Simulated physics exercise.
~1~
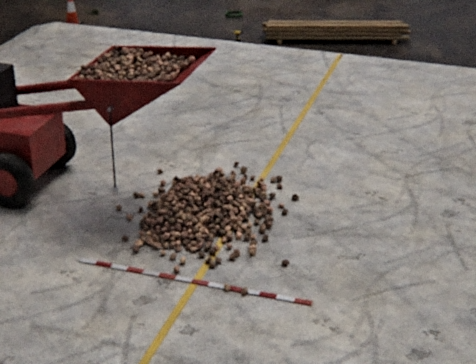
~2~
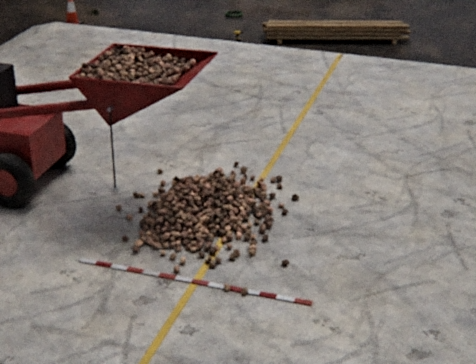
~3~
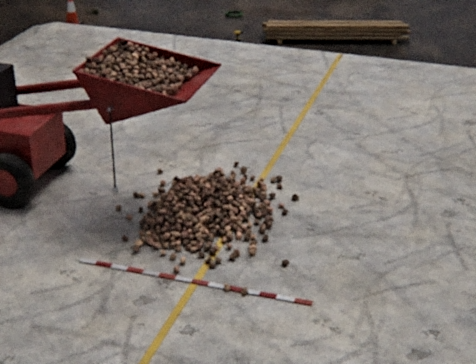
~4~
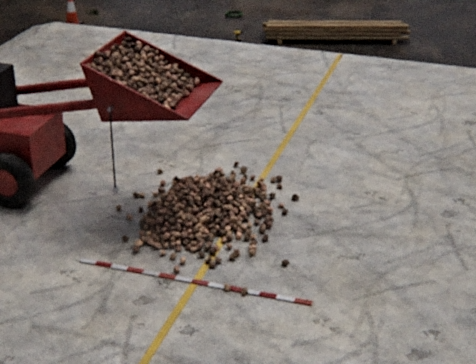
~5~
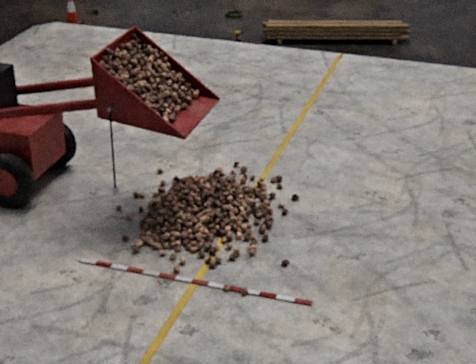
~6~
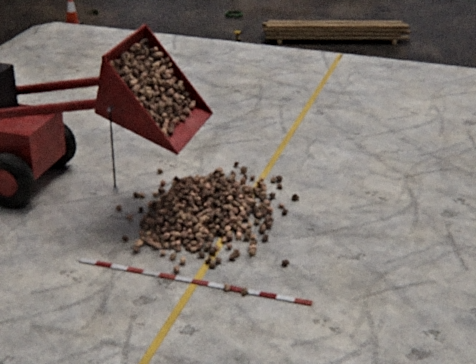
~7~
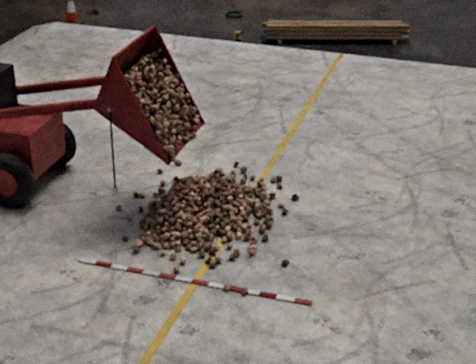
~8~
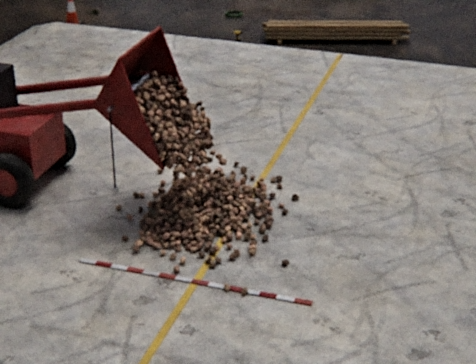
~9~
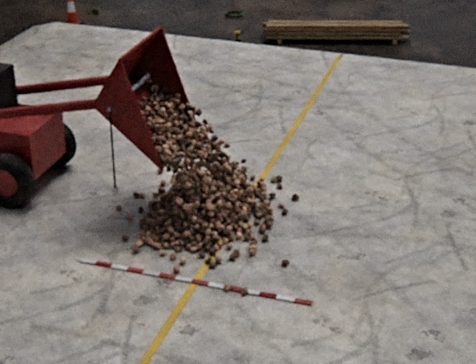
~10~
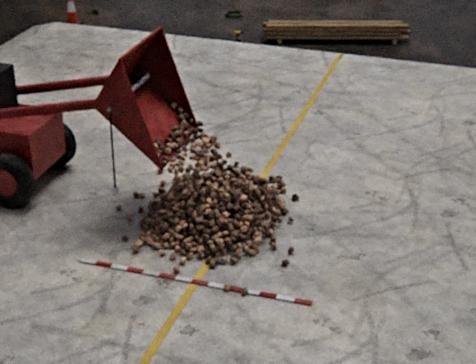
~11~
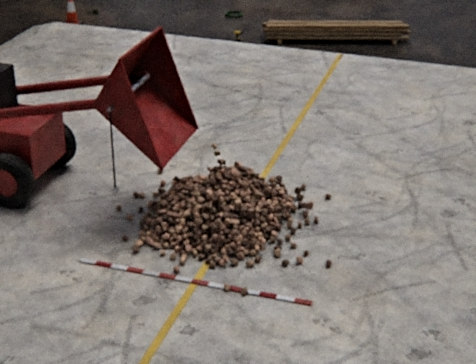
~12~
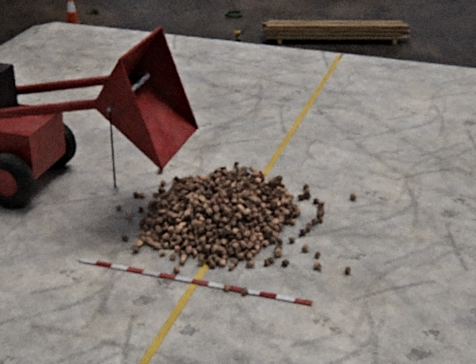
The video shows a red loader gradually tipping its raised bucket of brown stones until they pour onto an existing pile on a concrete floor, beside a yellow line and a red and white pole. The bucket ends empty and tilted above a larger heap, with a few stones scattered to the right.
